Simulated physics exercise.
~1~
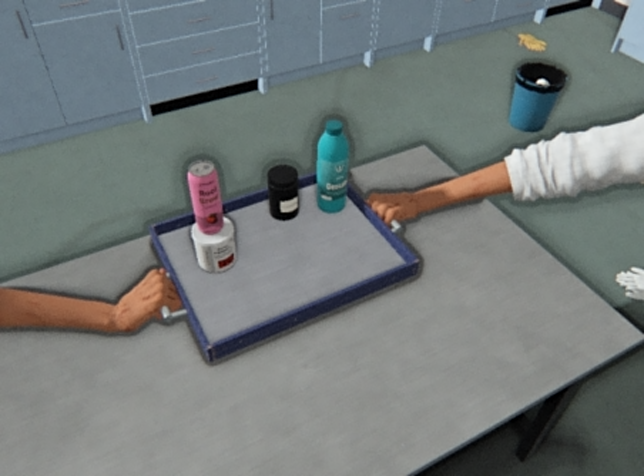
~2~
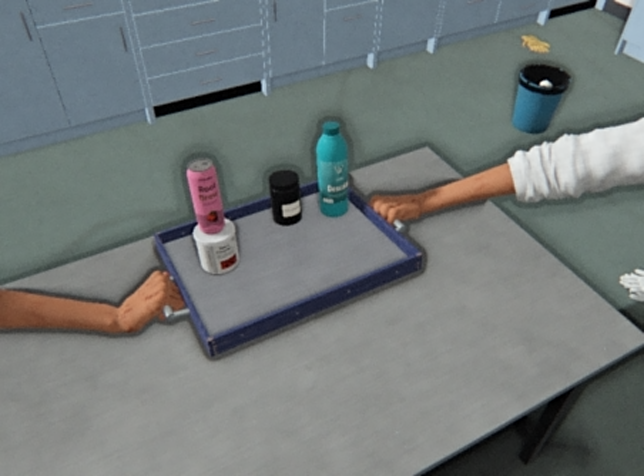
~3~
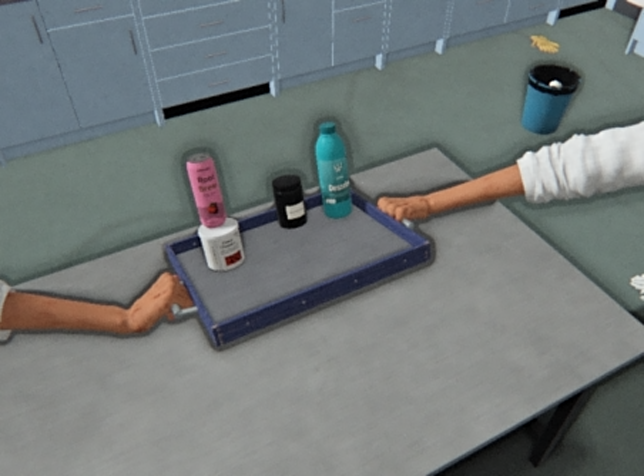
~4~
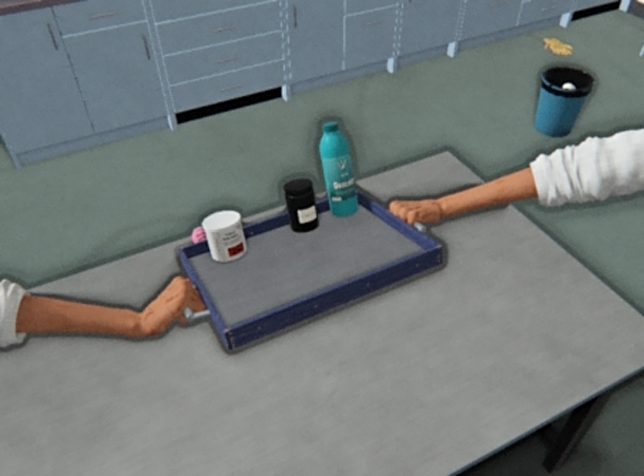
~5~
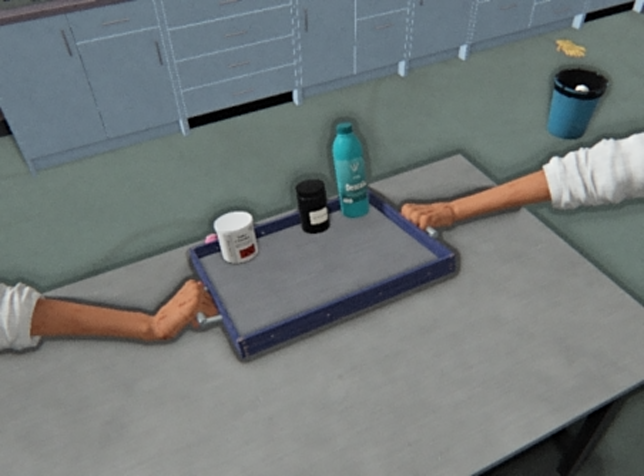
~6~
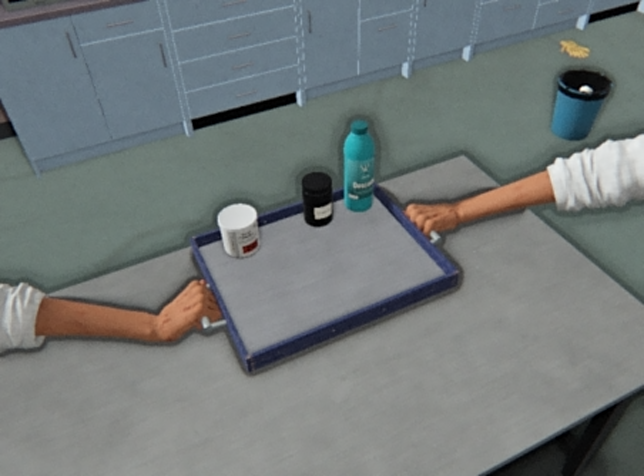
In a room with blue-grey cabinets and a bin on the green floor, seen from above, two hands hold a blue-rimmed tray over a grey table. A pink can stands on a white tin at the left, with a black jar and a turquoise bottle toward the far edge. The tray tilts, its far side dipping, and the can leans, then topples off the tin and drops beyond the far rim. The tray levels again, with the tin, jar and bottle still upright on it and the can out of sight.
